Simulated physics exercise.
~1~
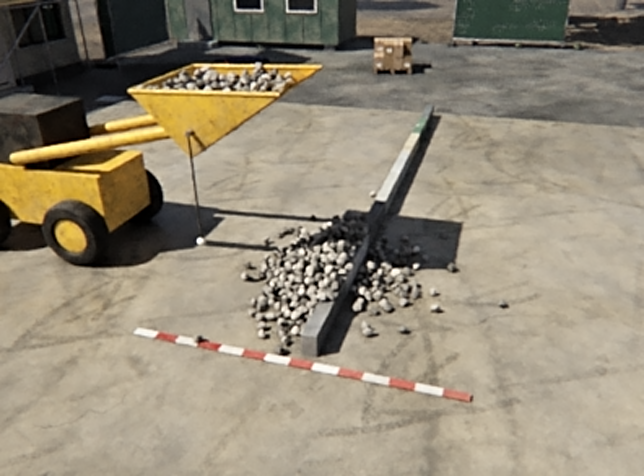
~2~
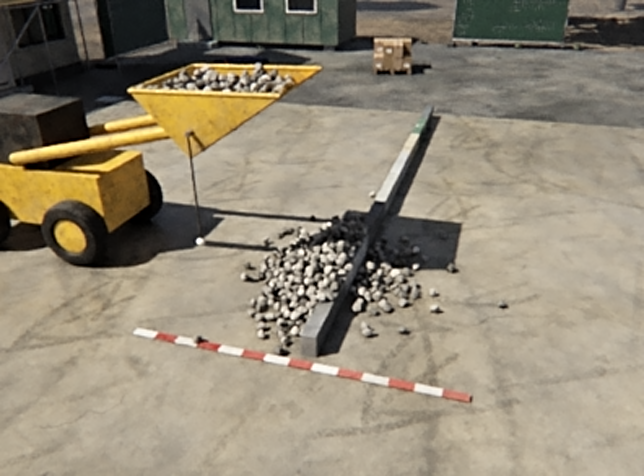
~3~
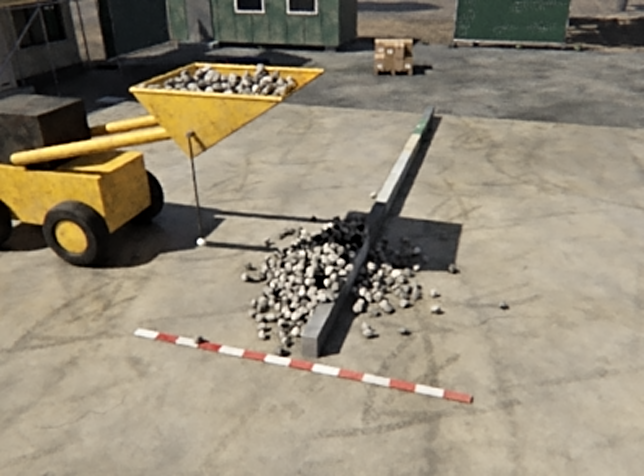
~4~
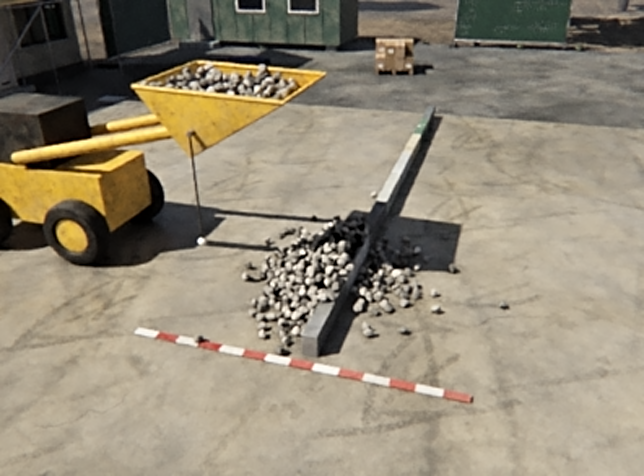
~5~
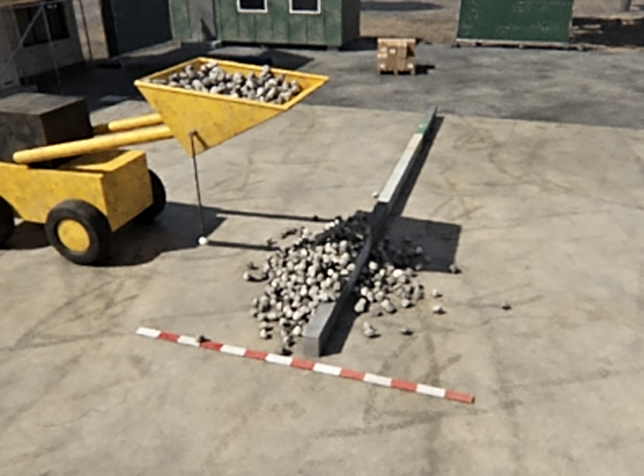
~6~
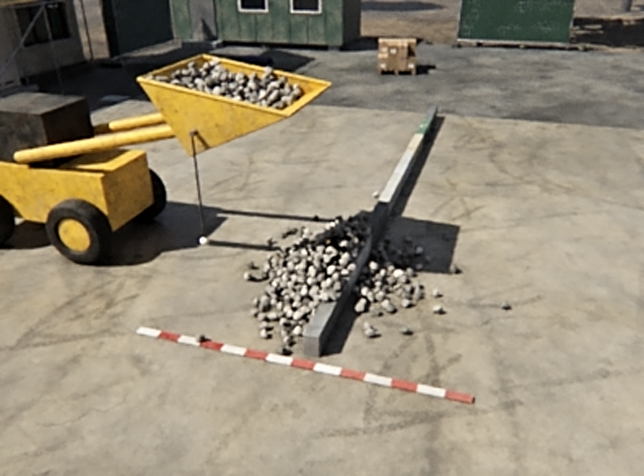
A yellow loader's raised bucket, heaped with grey stones, stays almost still at first, then tilts slowly forward, its right-hand lip dipping slightly as its back edge rises. The stones stay inside, while the loose pile around the kerb, behind a red-and-white staff, lies unmoved.
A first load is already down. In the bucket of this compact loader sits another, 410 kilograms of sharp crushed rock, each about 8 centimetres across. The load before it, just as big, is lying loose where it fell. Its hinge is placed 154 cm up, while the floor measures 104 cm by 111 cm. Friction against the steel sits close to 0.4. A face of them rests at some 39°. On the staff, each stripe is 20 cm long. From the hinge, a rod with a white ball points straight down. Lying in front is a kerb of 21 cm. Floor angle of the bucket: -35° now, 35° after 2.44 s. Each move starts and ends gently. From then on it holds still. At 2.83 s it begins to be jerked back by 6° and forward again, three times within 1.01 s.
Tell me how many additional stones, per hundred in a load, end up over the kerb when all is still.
Some 38 in every hundred.
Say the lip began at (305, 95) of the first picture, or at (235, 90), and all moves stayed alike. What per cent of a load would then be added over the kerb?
75 % and 0 %.
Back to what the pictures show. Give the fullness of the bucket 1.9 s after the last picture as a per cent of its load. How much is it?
Roughly 50 per cent remains inside.
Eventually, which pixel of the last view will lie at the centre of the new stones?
They come to rest centred about (333, 259).
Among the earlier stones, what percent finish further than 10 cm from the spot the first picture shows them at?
Around 10 in a hundred.
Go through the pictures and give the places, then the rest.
The first picture shows lip at (280, 95), floor tilted -35°, highest stones at (236, 74). The earlier load is highest near (339, 235), 37 cm above ground level, 89 % on this side of the kerb, 11 % over the kerb.
In the second picture, the bucket is at -35°, its lip at (280, 96); the top of the load is at (230, 74).
In the third picture, the bucket is at -33°, its lip at (282, 100); the top of the load is at (217, 75).
The fourth picture shows lip at (284, 103), floor tilted -31°, highest stones at (210, 72).
The fifth picture shows lip at (288, 109), floor tilted -28°, highest stones at (207, 71).
The sixth picture shows lip at (291, 116), floor tilted -24°, highest stones at (200, 69).
Then, 1.2 s after the last picture the floor is at 24°; in per cent of one load, 100 in the bucket, 89 on this side of the kerb, 11 over the kerb; the foremost stones are at (443, 280).
Then, 1.9 s after the last picture the floor is at 35°; in per cent of one load, 52 in the bucket, 137 on this side of the kerb, 11 over the kerb; the foremost stones are at (443, 280).
Then, 3.7 s after the last picture the floor is at 35°; in per cent of one load, 0 in the bucket, 151 on this side of the kerb, 49 over the kerb; the foremost stones are at (469, 288).
Then, 6.4 s after the last picture the floor is at 35°; in per cent of one load, 0 in the bucket, 151 on this side of the kerb, 49 over the kerb; the foremost stones are at (470, 288). Net gain over the kerb, 38.
